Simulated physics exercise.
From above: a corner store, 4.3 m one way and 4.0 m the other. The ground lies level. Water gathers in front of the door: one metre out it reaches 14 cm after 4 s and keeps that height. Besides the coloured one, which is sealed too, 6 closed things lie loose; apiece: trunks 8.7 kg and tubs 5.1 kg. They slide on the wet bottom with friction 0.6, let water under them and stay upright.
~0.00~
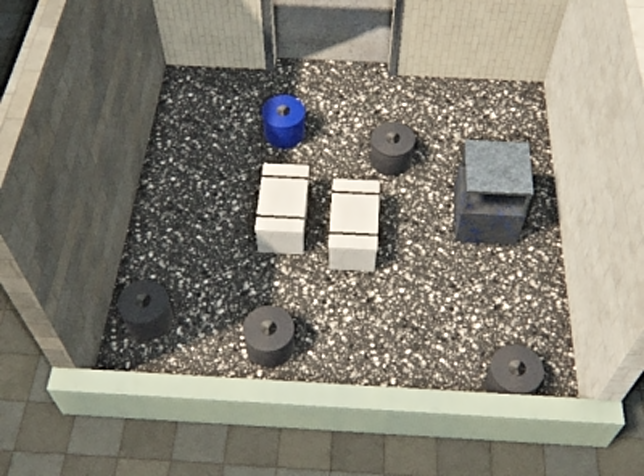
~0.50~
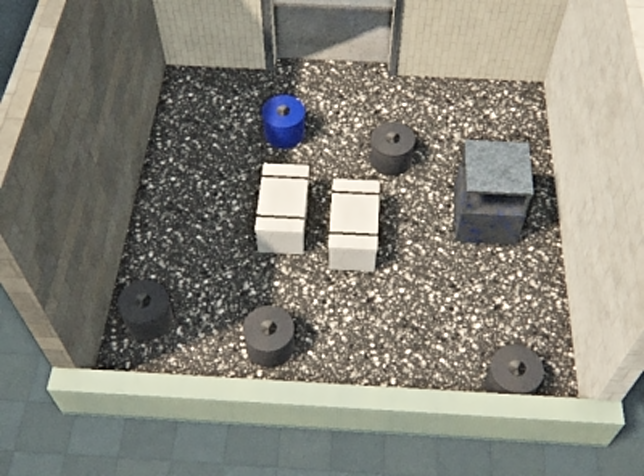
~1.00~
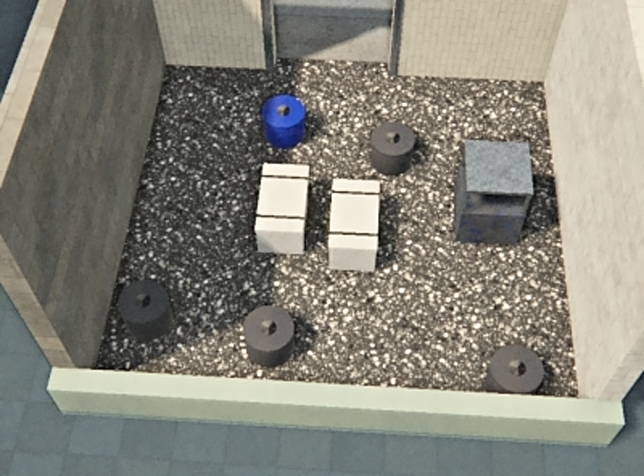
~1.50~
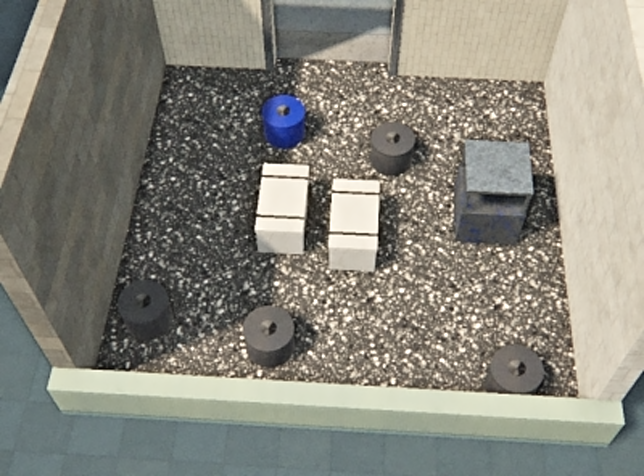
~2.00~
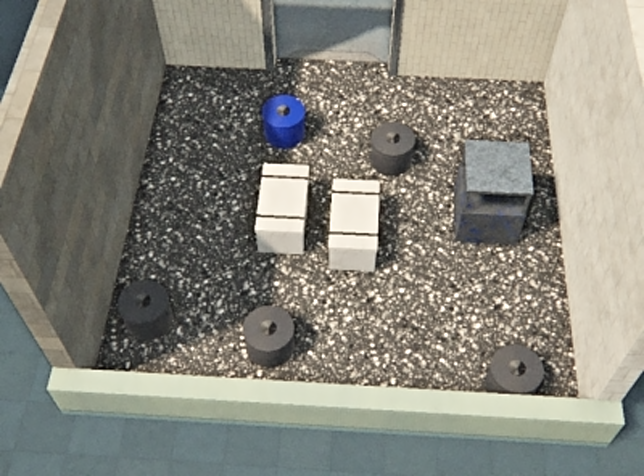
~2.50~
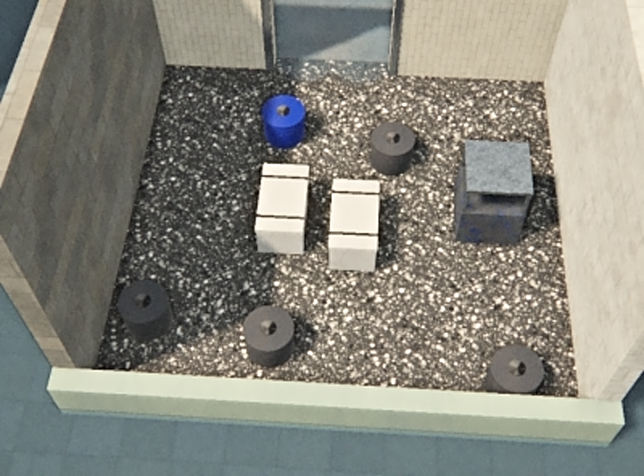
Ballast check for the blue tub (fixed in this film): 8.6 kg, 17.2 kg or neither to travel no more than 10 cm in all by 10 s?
For it, only the larger load is enough.
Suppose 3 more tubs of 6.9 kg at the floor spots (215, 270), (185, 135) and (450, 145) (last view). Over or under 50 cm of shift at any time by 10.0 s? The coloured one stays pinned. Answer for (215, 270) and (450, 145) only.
In that order: Under, short of it.
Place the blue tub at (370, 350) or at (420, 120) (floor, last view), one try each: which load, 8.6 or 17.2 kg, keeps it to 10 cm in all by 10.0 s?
In that order: The smaller is enough; either load holds.
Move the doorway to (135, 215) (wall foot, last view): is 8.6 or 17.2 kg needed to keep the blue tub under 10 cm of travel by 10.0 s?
Then the lower weight is enough.
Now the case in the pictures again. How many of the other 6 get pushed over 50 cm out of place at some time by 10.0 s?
That makes 2.
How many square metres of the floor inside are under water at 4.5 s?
Roughly 3.0 m2.
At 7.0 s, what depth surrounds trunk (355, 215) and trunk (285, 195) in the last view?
About 3 and 2 cm.
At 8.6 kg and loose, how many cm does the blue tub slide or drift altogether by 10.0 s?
About 100 cm.
After 3.5 s the blue tub would be 0 cm from its start with 8.6 kg and 0 cm from its start with 17.2 kg; 1 cm of water round it then.
After 4.5 s the blue tub would be 4 cm from its start with 8.6 kg and 0 cm from its start with 17.2 kg; 4 cm of water round it then.
After 7.0 s the blue tub would be 70 cm from its start with 8.6 kg and 0 cm from its start with 17.2 kg; 5 cm of water round it then.
After 10.0 s the blue tub would be 99 cm from its start with 8.6 kg and 0 cm from its start with 17.2 kg; 5 cm of water round it then.
